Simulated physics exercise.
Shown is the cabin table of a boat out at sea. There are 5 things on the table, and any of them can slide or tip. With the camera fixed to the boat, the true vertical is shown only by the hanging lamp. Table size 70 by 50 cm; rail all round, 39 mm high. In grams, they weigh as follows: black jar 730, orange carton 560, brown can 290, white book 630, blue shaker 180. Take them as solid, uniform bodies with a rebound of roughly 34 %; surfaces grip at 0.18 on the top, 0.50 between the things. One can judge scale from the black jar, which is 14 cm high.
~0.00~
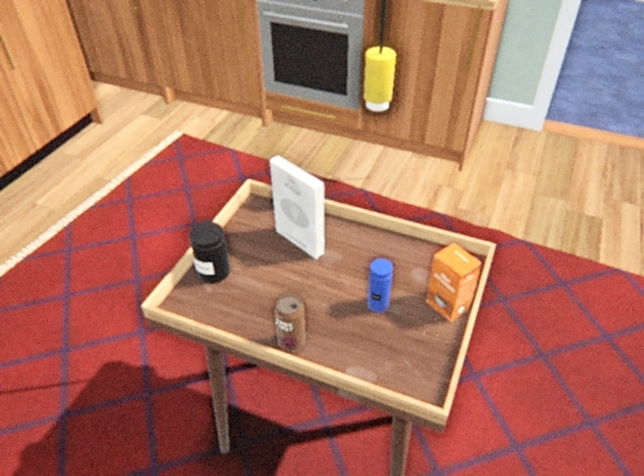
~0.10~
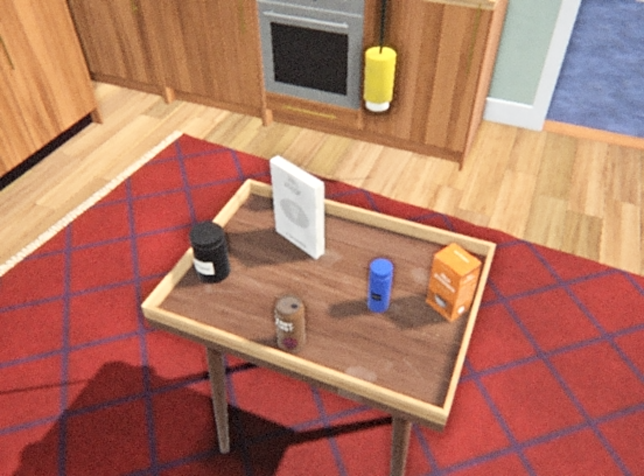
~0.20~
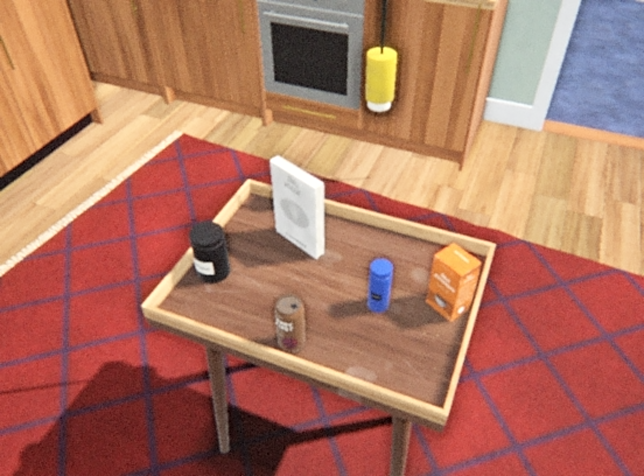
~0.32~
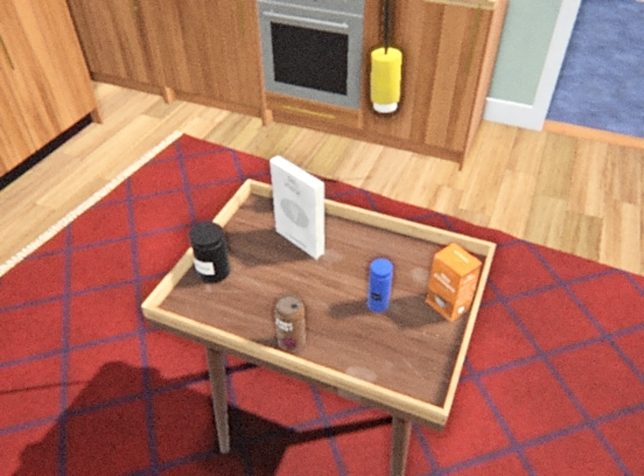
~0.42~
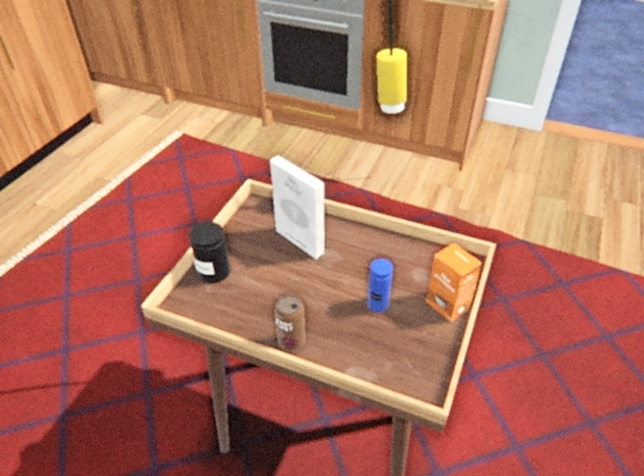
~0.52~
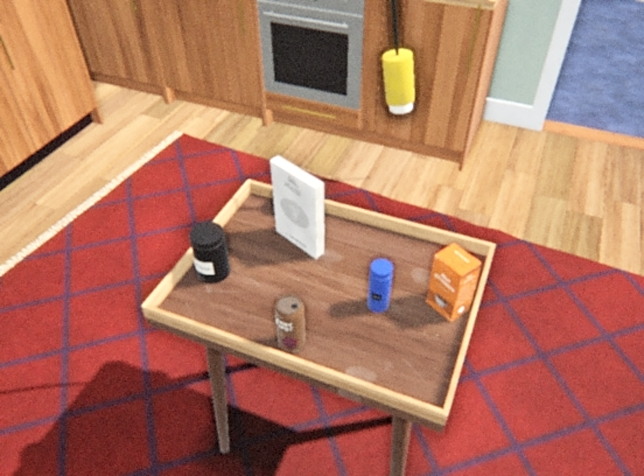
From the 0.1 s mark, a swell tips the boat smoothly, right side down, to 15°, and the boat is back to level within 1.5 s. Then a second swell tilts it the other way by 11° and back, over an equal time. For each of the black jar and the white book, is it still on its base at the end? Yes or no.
Black jar - yes; white book - yes.
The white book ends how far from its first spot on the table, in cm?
I'd say about 15 cm between start and finish.
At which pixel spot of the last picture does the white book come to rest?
End position: Roughly (354, 224).
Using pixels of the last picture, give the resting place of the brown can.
Roughly pixel (356, 347).
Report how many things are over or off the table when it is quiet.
That makes 0.
After 1.02 s, floor tilted 13°, right side down; white book slid 6 cm near (319, 214); black jar slid 6 cm near (230, 259); blue shaker slid 6 cm.
After 1.22 s, floor tilted 8°, right side down; white book slid 12 cm near (341, 220); black jar slid 12 cm near (252, 266); blue shaker slid 12 cm.
After 1.42 s, floor tilted 2°, right side down; white book slid 16 cm near (358, 225); black jar slid 16 cm near (268, 271); blue shaker slid 15 cm.
At rest (3.6 s), not toppled but over 5 cm from the start, black jar, brown can, white book and blue shaker; orange carton in place, give or take 5 cm. Seen from the same camera at the end, black jar near (265, 270), white book near (355, 224).
